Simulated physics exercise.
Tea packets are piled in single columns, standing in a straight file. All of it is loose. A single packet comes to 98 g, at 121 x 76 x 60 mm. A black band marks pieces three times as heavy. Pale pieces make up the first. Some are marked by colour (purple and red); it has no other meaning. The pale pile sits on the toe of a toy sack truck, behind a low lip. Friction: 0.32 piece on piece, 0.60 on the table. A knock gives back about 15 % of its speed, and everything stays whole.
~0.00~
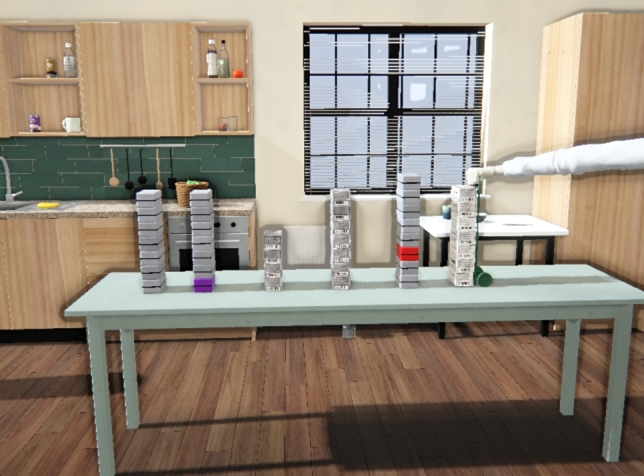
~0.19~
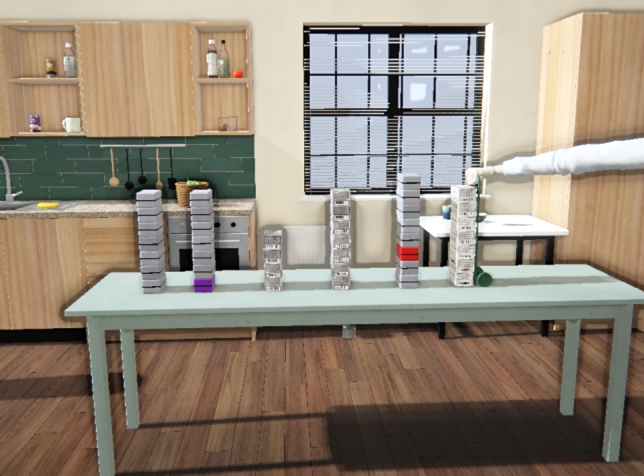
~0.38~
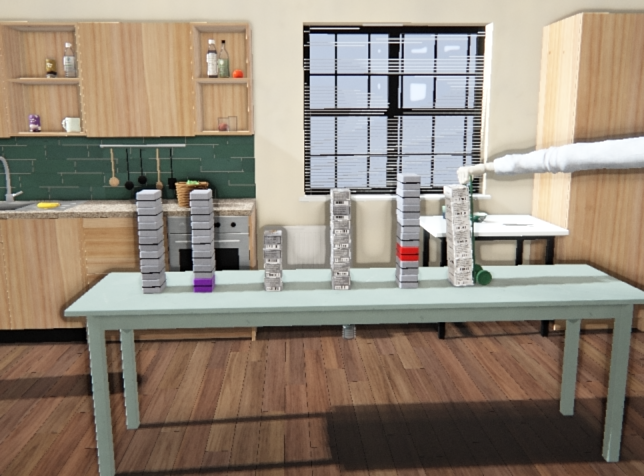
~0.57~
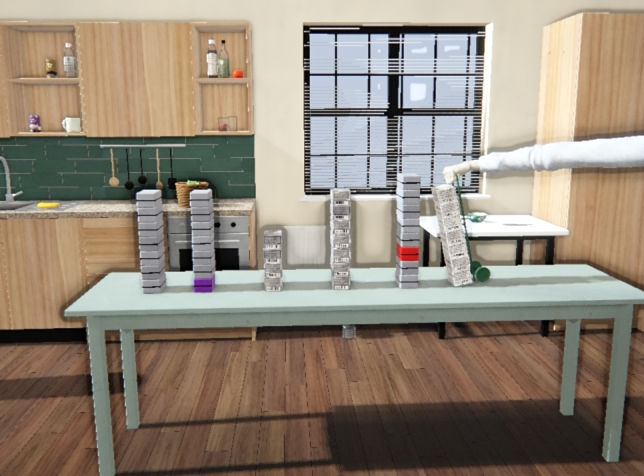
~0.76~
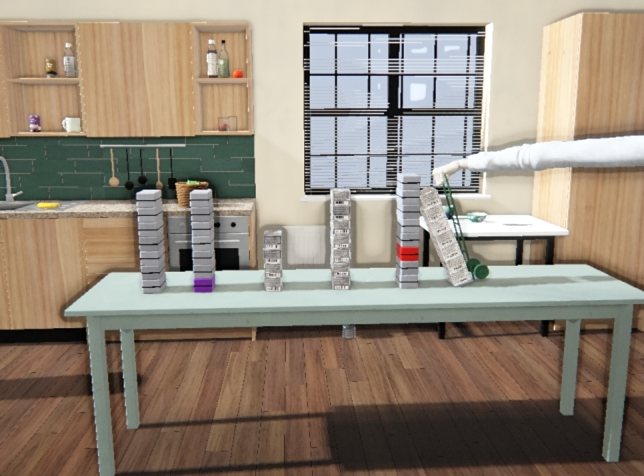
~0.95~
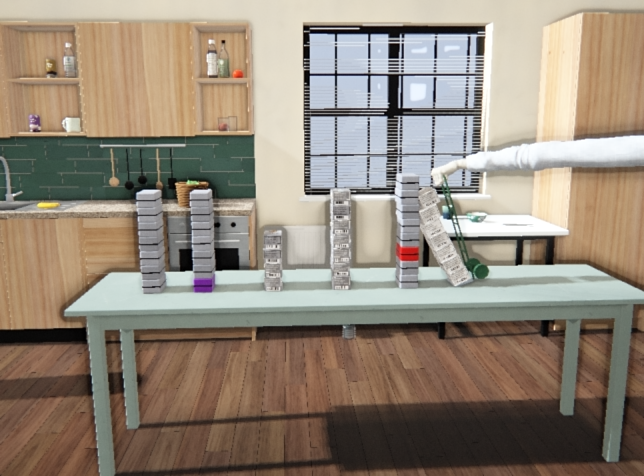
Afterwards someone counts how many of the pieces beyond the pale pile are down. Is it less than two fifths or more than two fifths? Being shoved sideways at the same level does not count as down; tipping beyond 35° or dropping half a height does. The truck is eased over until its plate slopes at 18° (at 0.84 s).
Under two fifths of them.
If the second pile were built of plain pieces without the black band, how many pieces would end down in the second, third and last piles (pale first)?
Then second 8, third 7, last 0.
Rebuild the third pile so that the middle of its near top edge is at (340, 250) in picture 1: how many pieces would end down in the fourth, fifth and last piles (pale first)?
In that case fourth 0, fifth 0, last 0.
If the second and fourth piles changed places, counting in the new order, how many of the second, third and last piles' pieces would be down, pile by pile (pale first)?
Then second 3, third 0, last 0.
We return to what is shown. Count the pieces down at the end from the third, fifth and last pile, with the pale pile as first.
By pile: Third 0, fifth 0, last 0.
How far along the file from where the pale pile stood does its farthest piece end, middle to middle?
About 16 cm.
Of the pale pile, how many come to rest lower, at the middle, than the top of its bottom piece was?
1 of them.
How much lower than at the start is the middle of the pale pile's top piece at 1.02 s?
About 2 cm.
After 1.02 s, 0 of the pale pile down; none of the 33 other packets down, 1 disturbed.
After 1.34 s, 0 of the pale pile down; none of the 33 other packets down, 2 disturbed.
At rest (1.9 s), 0 of the pale pile down; none of the 33 other packets down, 2 disturbed; red packet unmoved; purple packet unmoved. That is 0 per cent. As the last picture would show them, middles, red packet near (407, 251), purple packet near (205, 282).
